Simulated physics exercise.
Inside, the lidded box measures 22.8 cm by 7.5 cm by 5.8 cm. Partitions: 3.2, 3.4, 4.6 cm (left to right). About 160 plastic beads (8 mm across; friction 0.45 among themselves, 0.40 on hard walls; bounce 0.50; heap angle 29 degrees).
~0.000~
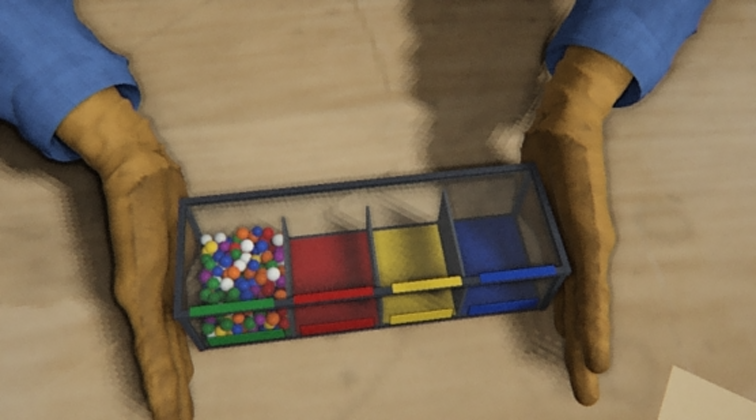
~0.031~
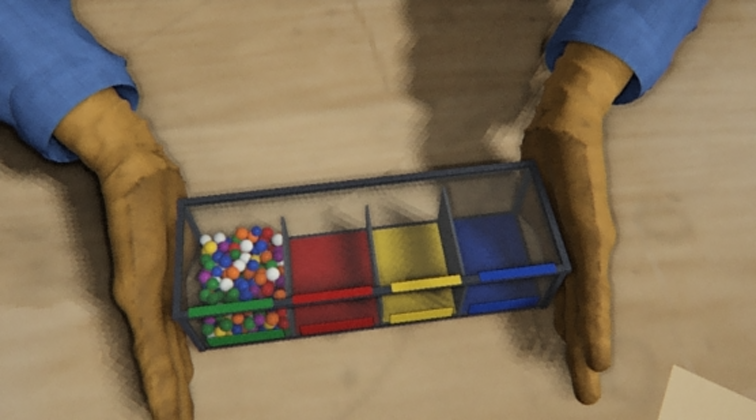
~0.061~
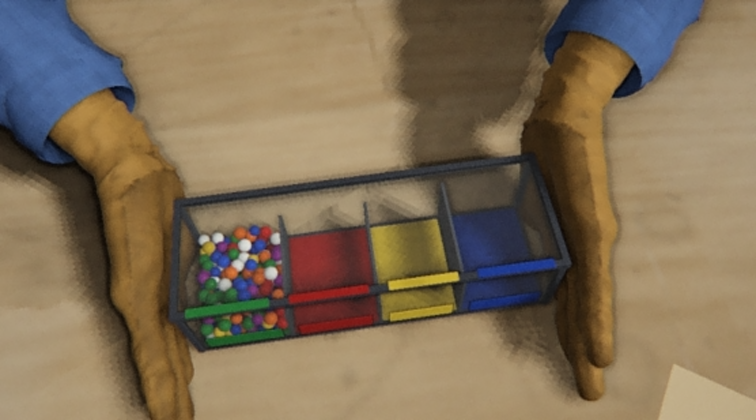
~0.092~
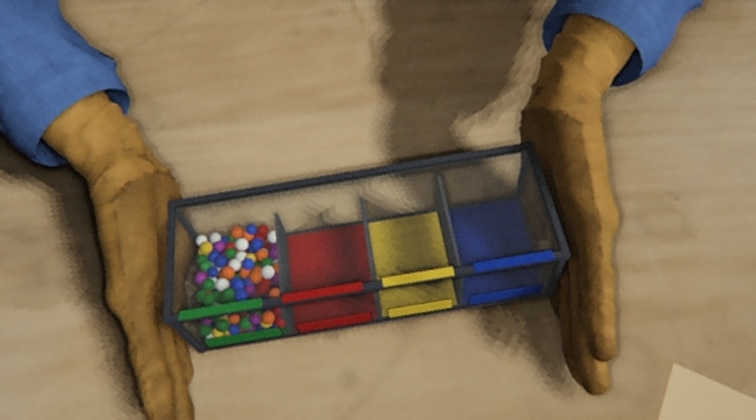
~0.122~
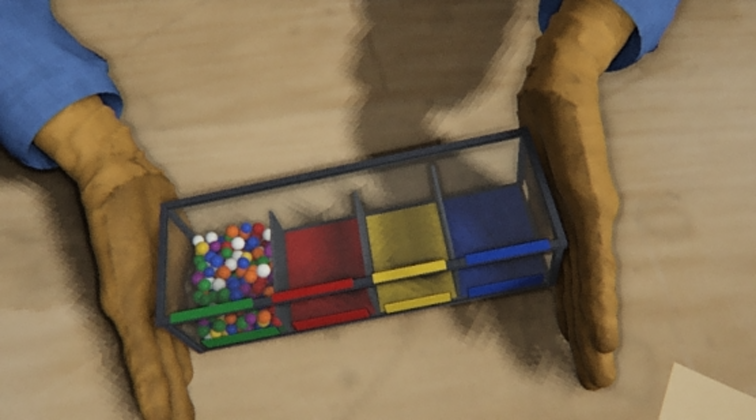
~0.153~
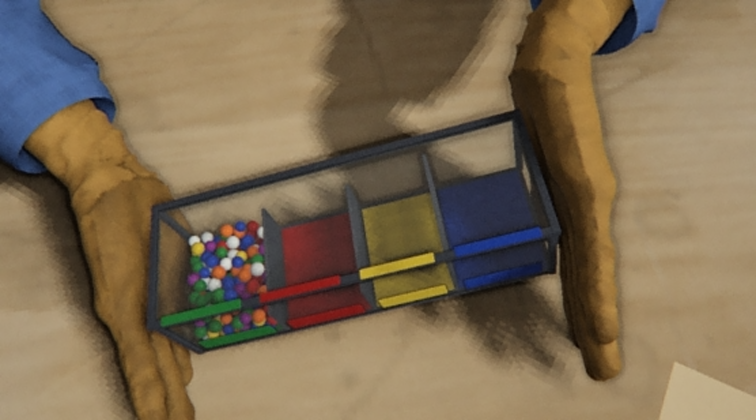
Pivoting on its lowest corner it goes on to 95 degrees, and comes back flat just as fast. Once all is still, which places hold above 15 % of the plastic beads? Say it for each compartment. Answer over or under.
Red under, blue under, green over, yellow under.
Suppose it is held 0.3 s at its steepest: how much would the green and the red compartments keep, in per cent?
Then: Green 100, red 0.
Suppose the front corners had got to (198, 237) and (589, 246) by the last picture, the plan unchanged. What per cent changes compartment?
Then about 85 per cent.
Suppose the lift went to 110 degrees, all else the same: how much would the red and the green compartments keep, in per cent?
Then: Red 0, green 100.
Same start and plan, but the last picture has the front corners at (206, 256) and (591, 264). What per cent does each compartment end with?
Red 15, blue 40, green 5, yellow 40.
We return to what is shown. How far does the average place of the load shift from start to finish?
Roughly 0.5 cm.
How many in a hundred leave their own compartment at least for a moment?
Roughly 0 per cent.
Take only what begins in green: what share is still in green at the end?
About 100 per cent.
After 0.75 s, tilt 95 degrees; green 100 %.
After 1.14 s, tilt 42 degrees; green 100 %.
After 1.62 s, tilt 0 degrees; green 100 %.
At rest (1.9 s), red 0 %, blue 0 %, green 100 %, yellow 0 %.
